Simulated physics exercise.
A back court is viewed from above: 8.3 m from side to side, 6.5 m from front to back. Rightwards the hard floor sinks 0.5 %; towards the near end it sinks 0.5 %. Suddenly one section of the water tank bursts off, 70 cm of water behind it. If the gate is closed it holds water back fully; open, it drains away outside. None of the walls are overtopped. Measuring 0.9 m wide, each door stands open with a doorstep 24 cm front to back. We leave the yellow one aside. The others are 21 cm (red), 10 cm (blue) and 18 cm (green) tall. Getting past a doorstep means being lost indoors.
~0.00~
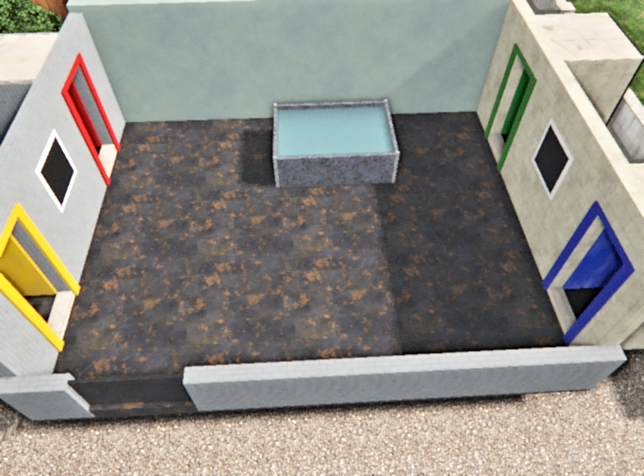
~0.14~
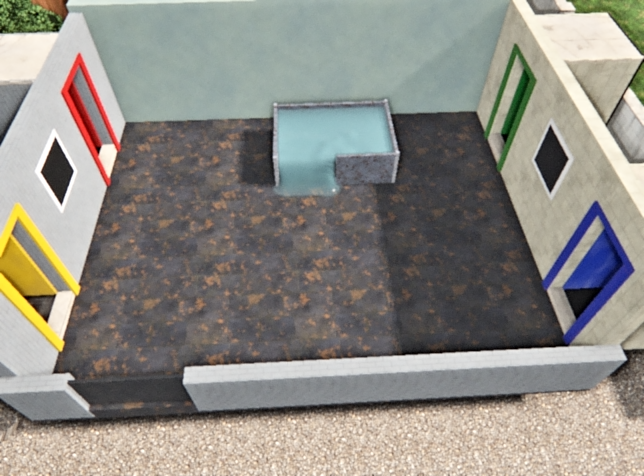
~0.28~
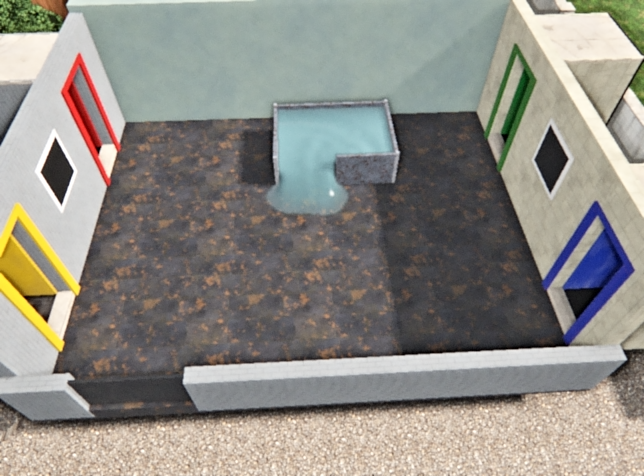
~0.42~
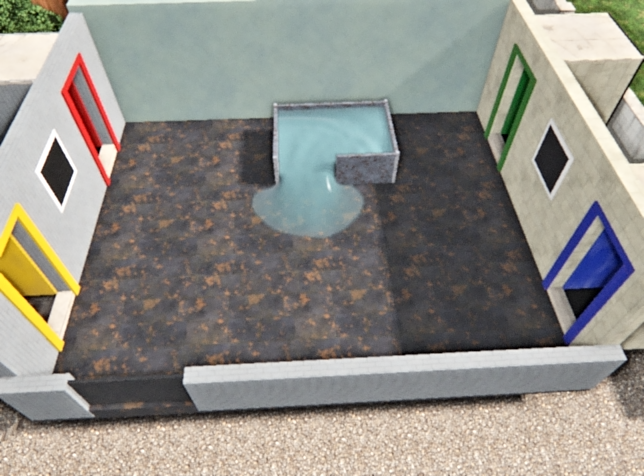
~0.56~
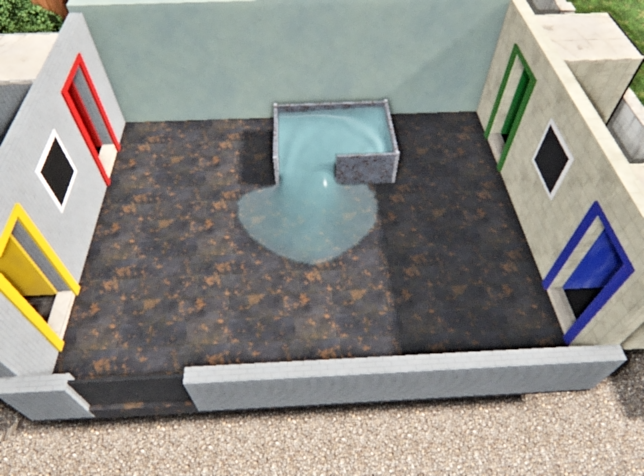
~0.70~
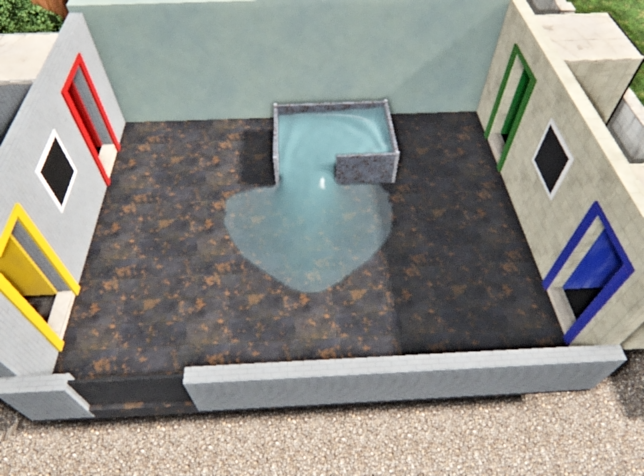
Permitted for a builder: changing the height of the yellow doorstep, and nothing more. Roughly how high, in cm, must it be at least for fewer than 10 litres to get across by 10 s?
Roughly 11 cm is just enough.
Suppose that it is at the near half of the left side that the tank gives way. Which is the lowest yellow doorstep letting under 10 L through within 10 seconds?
Roughly 9.5 cm.
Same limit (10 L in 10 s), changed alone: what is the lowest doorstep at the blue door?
For blue: Close to 13.0 cm.
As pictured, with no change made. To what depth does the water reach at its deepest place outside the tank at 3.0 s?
36 cm.
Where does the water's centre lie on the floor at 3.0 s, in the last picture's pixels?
Look at about (305, 245) in the last view.
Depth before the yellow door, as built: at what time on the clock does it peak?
It peaks at about 3.8 s.
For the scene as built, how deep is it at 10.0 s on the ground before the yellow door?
A ruler would read roughly 6.0 cm.
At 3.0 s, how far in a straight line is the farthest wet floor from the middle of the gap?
It gets close to 6.0 metres out.
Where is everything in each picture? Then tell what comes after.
In the first picture, still water, 70 cm deep, in the water tank at (333, 131); the yellow door at (42, 286) is dry.
In the second picture, the gap is at (307, 176), the front 0.3 m out at (328, 195); the back of the water tank holds 70 cm.
In the third picture, the front is at (321, 213), 0.8 m from the gap at (307, 177); 1.0 m2 of floor is wet, 70 cm left at the back.
In the fourth picture, the gap is at (307, 178), the front 1.3 m out at (313, 234); the back of the water tank holds 68 cm.
In the fifth picture, the front is at (308, 260), 1.9 m from the gap at (307, 177); 3.7 m2 of floor is wet, 60 cm left at the back.
In the sixth picture, the gap is at (307, 177), the front 2.5 m out at (306, 288); the back of the water tank holds 60 cm; 3.2 m in a straight line remain to the yellow door at (42, 286).
After 1.4 s water covers 30 % of the floor, deepest (38 cm) near (299, 189); it has not reached the yellow door.
After 3.0 s water covers 45 % of the floor, deepest (36 cm) near (46, 397); 10 cm at the yellow door, 0 litres in over its 14 cm doorstep.
After 10.0 s water covers 100 % of the floor, deepest (10 cm) near (522, 372); 6 cm at the yellow door, 3 litres in over its 14 cm doorstep.
At the yellow door as built, the water arrived by 2.6 s and peaked near 16 cm at 3.8 s.
With a doorstep of 9 cm, 23 litres would have come in within the 10 s; with 14 cm, 3 litres. So under 10 litres takes about 11 cm.
